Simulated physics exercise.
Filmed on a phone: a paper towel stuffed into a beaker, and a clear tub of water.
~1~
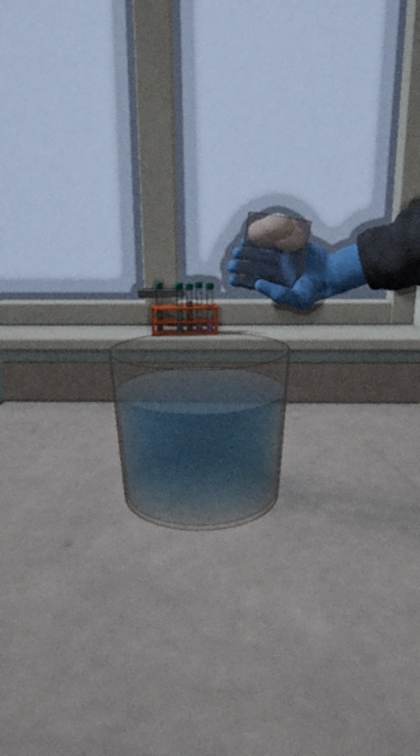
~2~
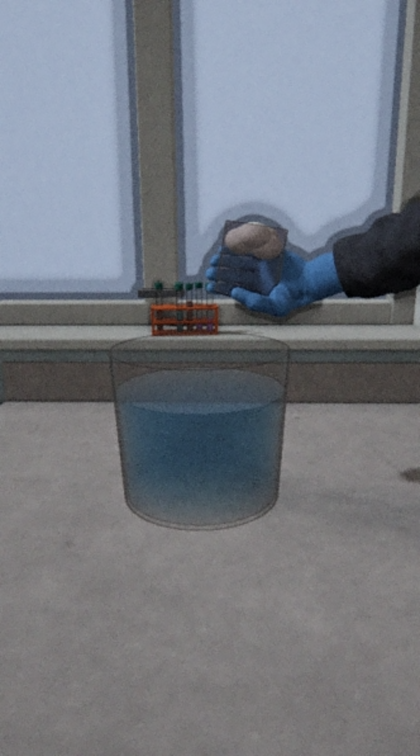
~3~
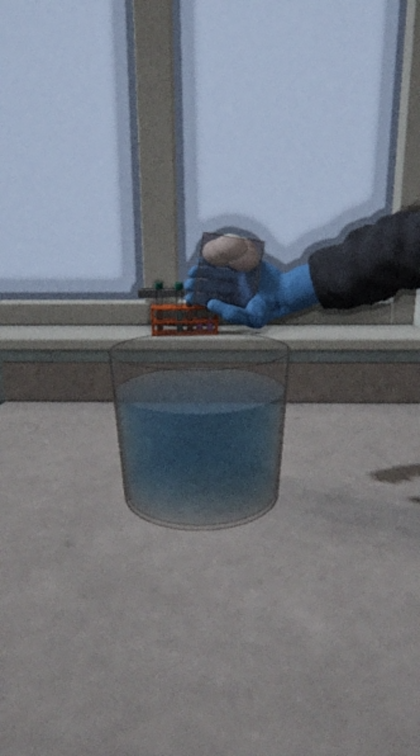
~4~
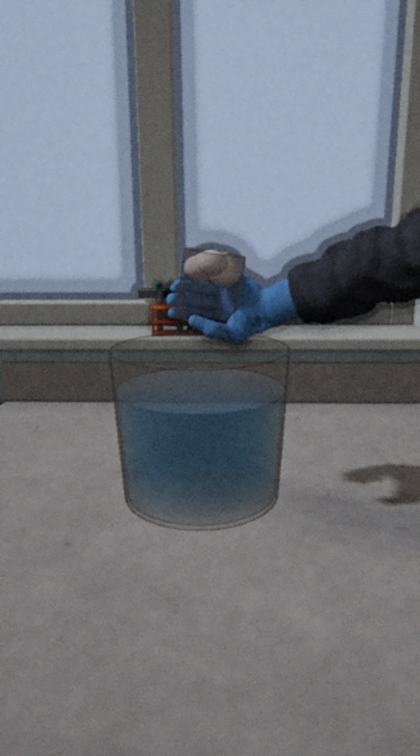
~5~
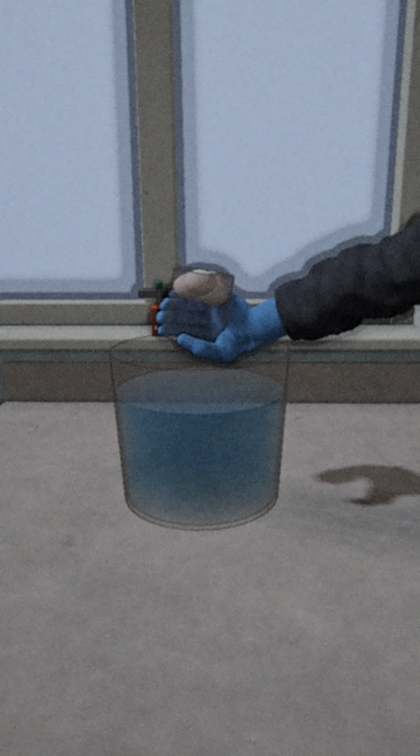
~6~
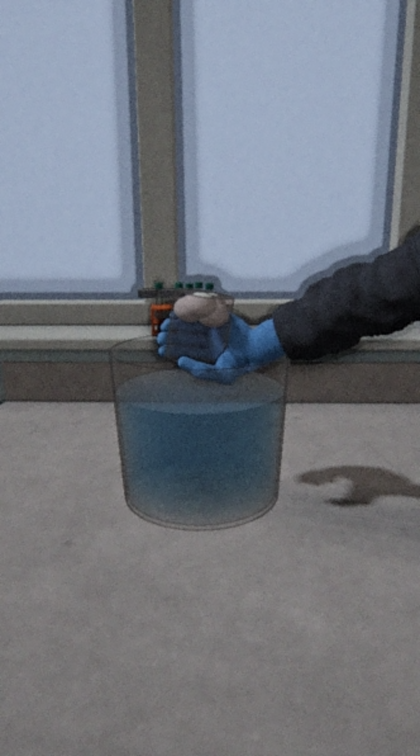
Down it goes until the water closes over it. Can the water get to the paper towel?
The paper towel remains untouched.
A moment on, the beaker enters the water.
Further on, air is trapped inside and holds the level down.
When it is over, the beaker is under, still full of air, and the paper towel is dry.
